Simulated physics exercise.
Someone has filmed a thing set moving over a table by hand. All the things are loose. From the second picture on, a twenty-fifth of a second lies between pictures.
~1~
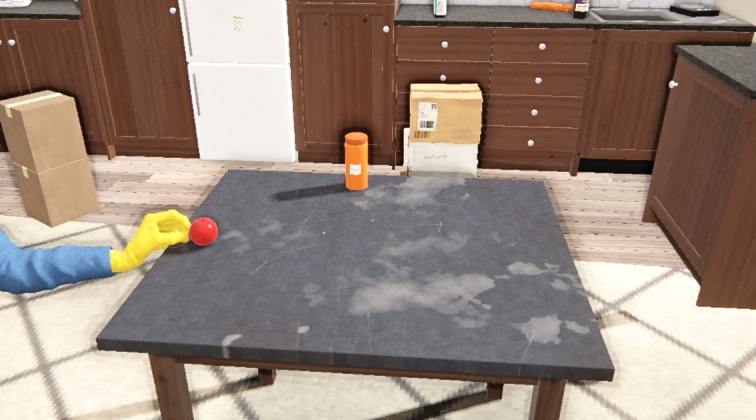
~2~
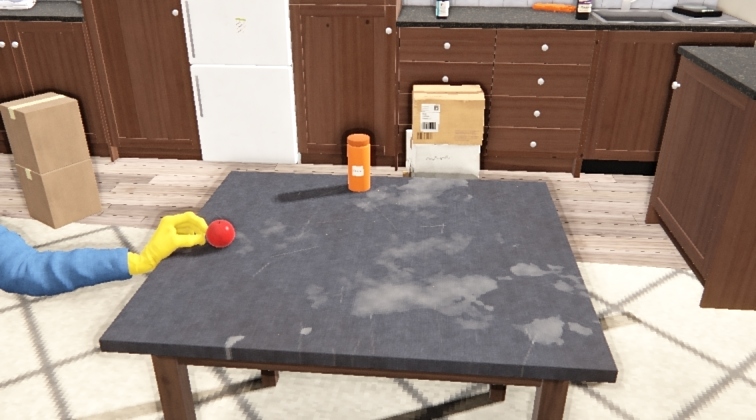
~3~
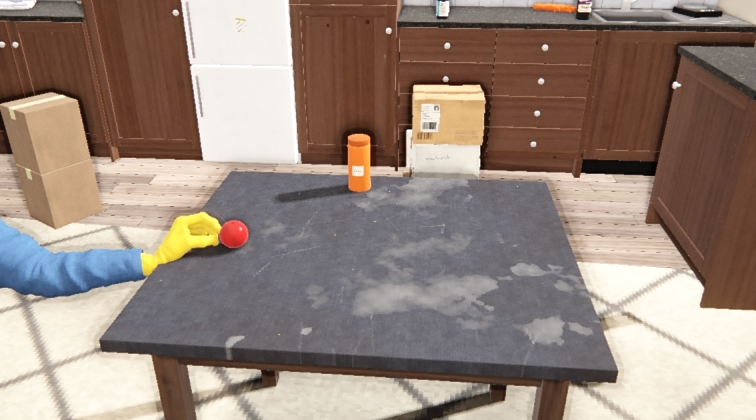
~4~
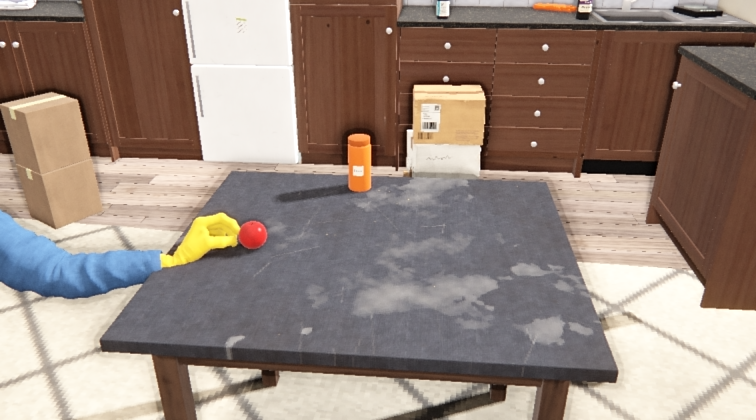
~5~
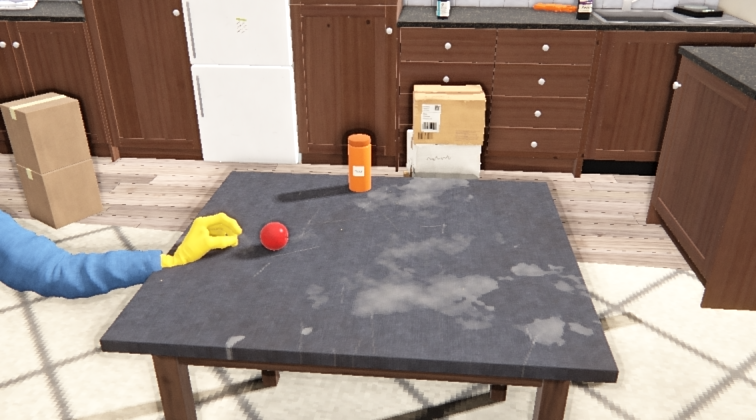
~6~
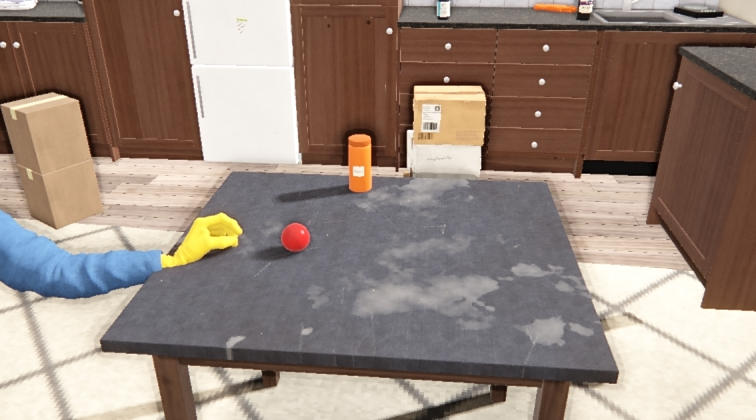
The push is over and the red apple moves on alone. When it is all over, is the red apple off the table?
The red apple falls off the table.
Then, 0.40 s on from there, red apple shifted well along near (492, 247).
Then, 0.90 s on from there, red apple now off the table.
In the end, off the table, red apple.
